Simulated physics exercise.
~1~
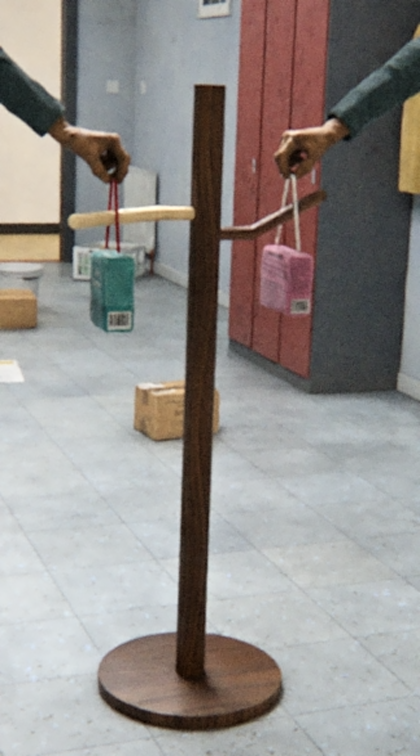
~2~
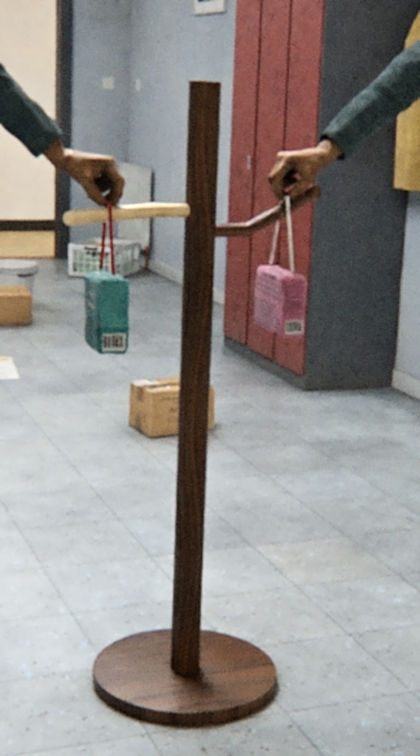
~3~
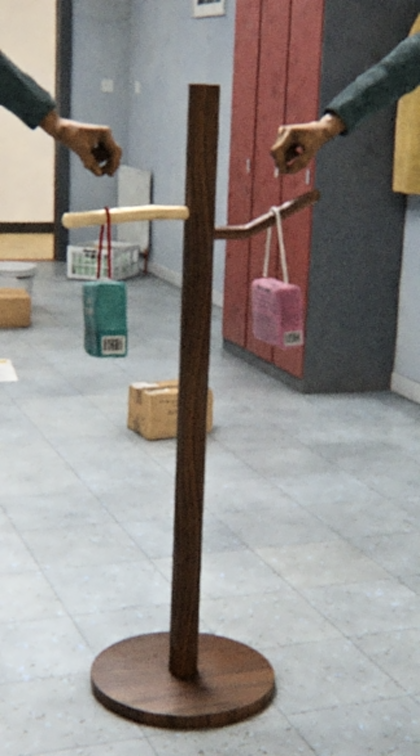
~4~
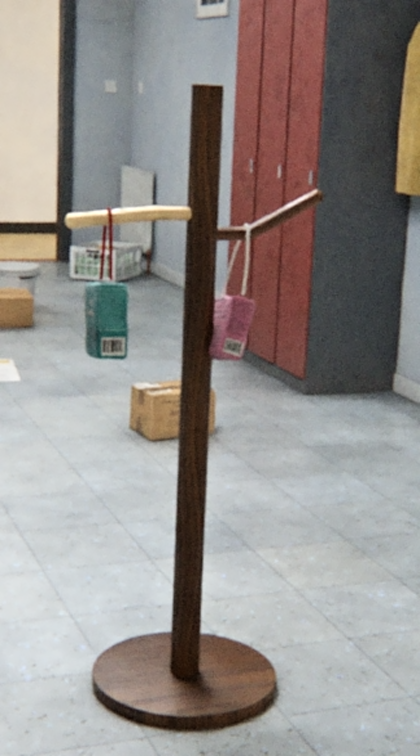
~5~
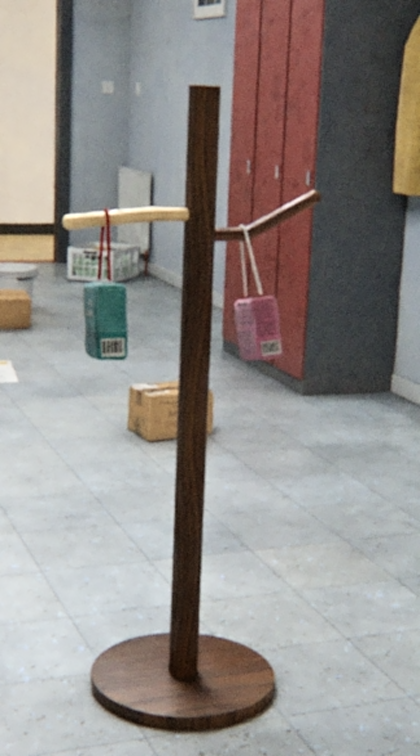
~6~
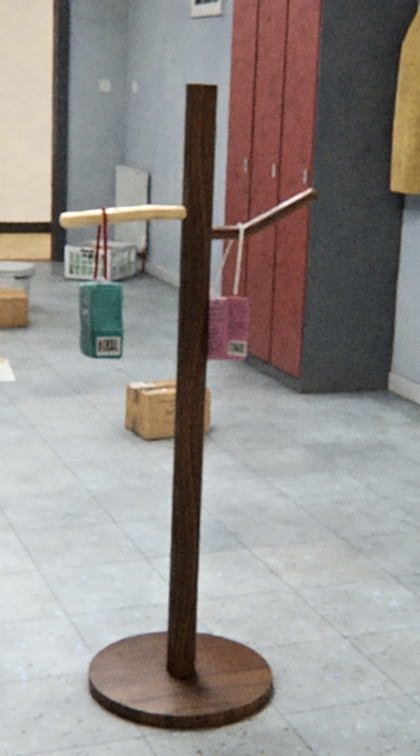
Two hands hanging turquoise and pink pouches on a wooden post's pegs, then withdrawing as the pink one slides inward, swings and stays hanging.
